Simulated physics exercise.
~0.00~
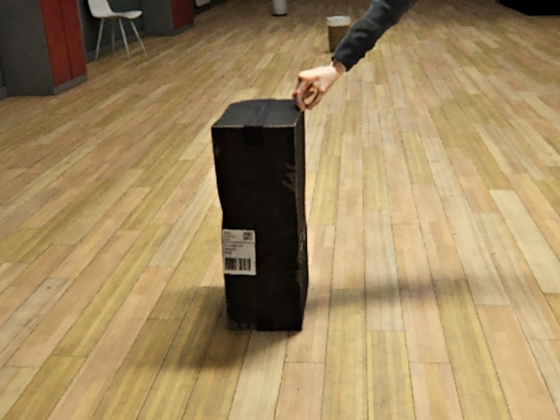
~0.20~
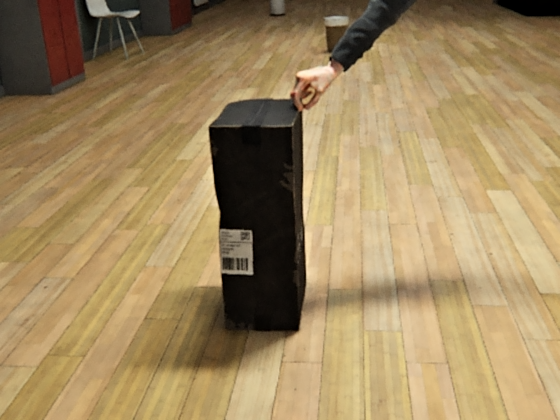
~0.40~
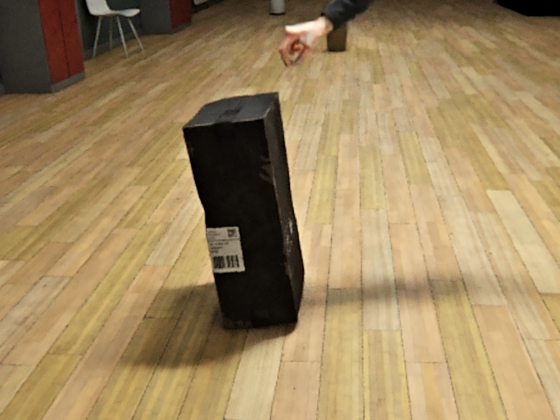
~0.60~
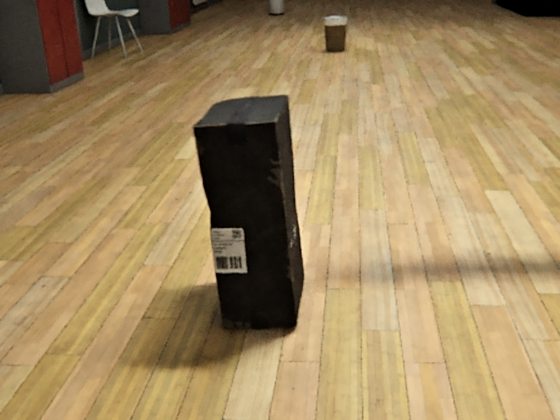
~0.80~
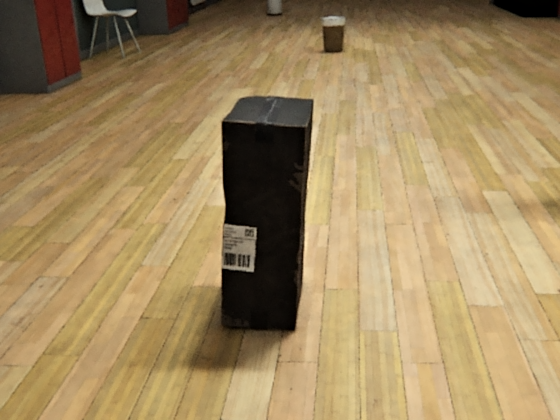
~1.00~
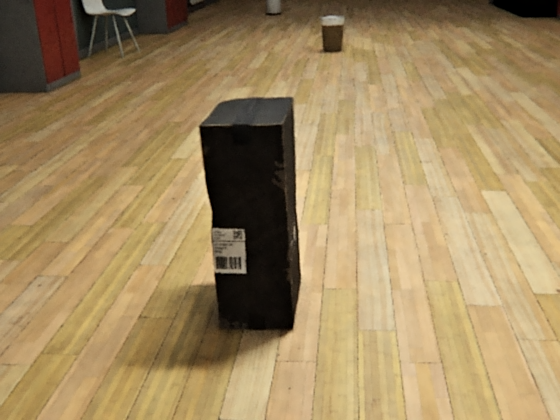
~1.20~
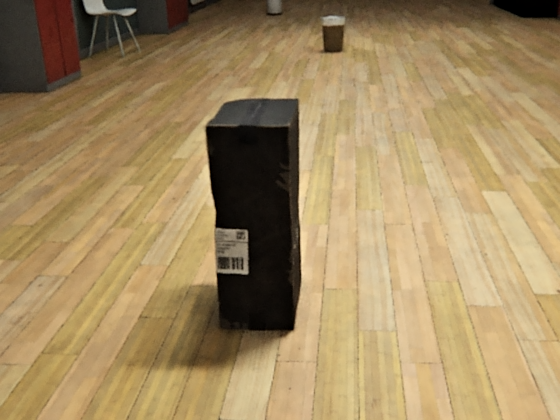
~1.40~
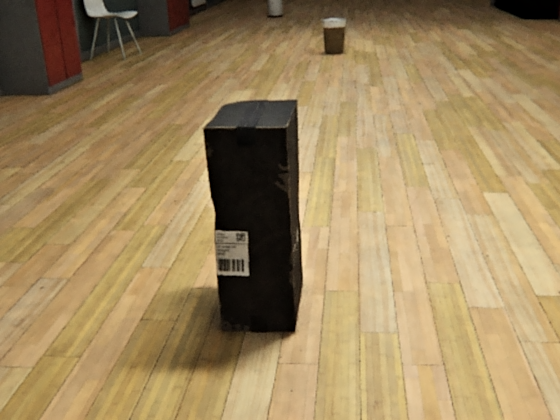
On a wooden floor with a chair and a bin behind, a hand at the top of a tall black parcel tips it slightly left, then lets go and withdraws; the parcel rocks right, then left in shrinking sways, and settles upright on its base.
